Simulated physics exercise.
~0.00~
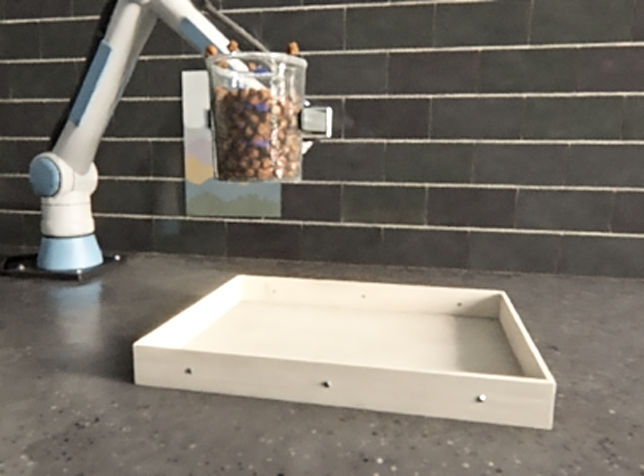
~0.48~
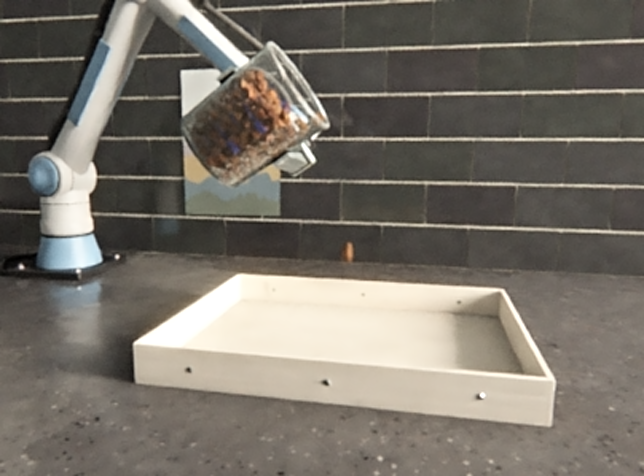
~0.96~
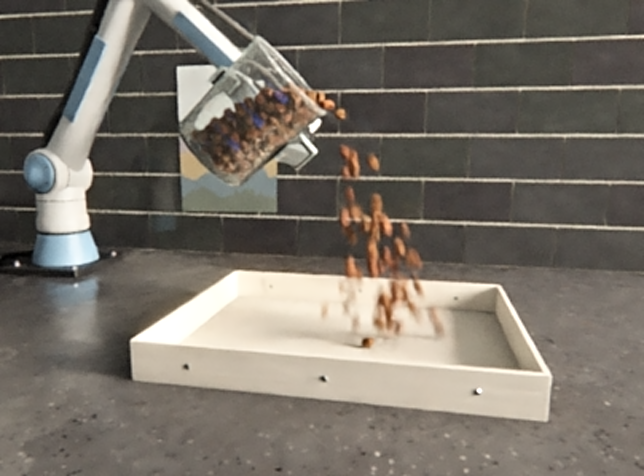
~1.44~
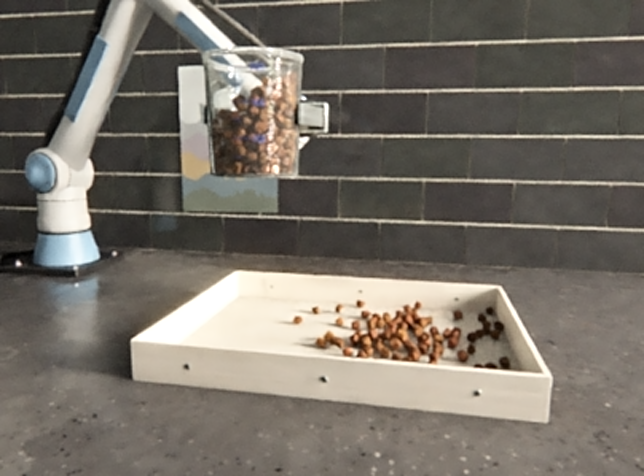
The video shows a robot arm holding a clear cup full of brown pellets above a shallow, pale tray on a dark tabletop. The arm tips the cup to the right, spilling some pellets into the tray, then turns it upright with most still inside.
